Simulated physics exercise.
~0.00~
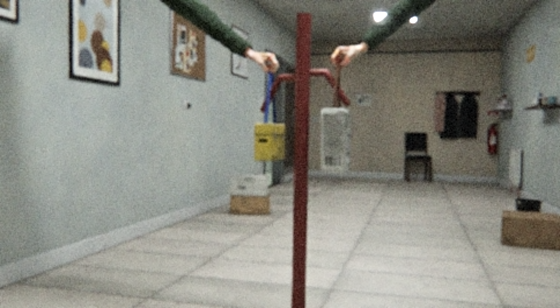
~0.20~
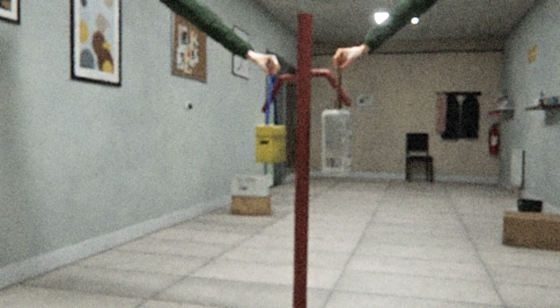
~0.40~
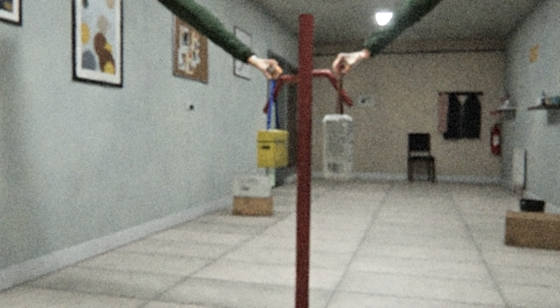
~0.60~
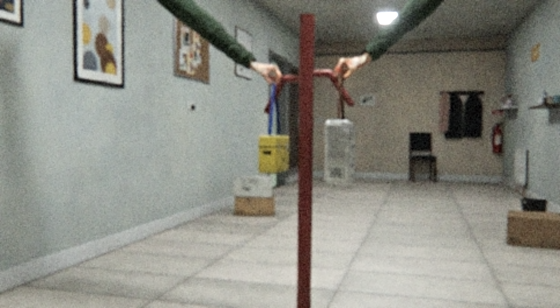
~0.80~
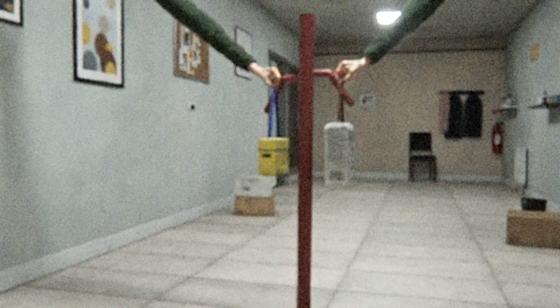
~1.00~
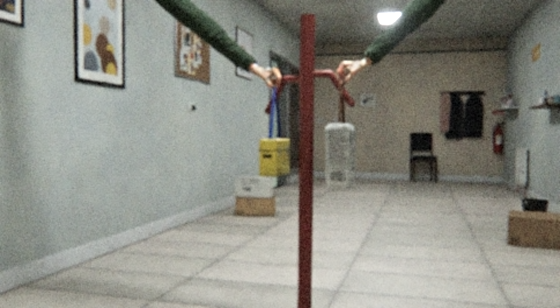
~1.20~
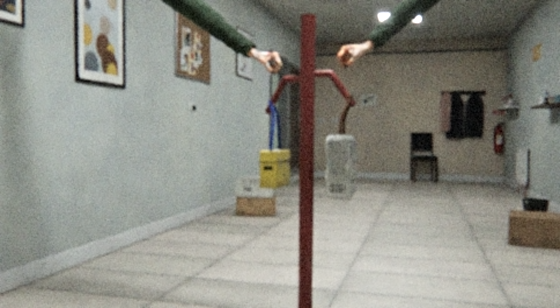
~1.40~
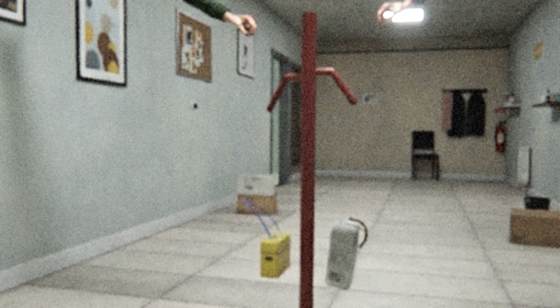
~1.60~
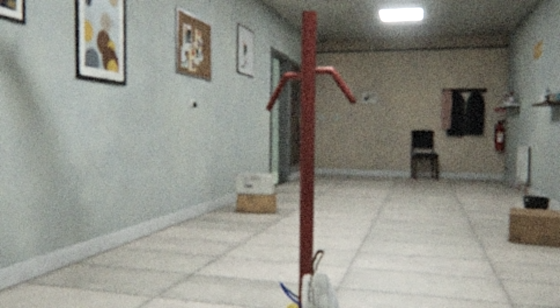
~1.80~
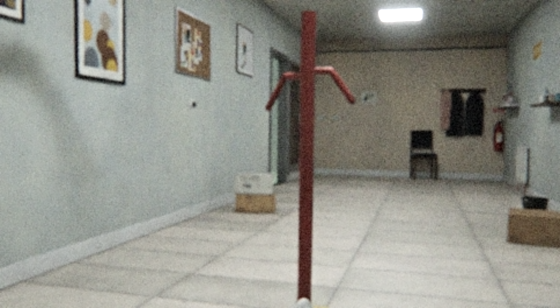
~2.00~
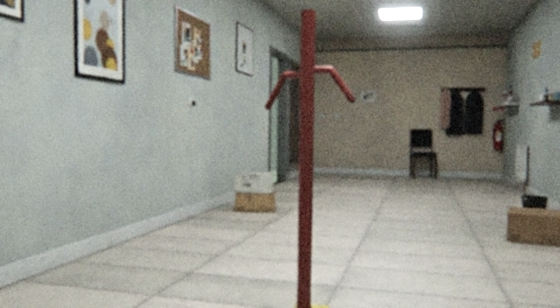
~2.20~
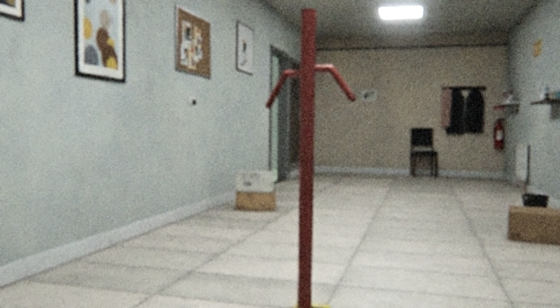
A yellow case and a whitish item hung from a red coat stand as two hands lowered them onto its drooping pegs. Once the hands let go, both slid off and dropped, leaving the pegs bare and a sliver of yellow at the bottom.
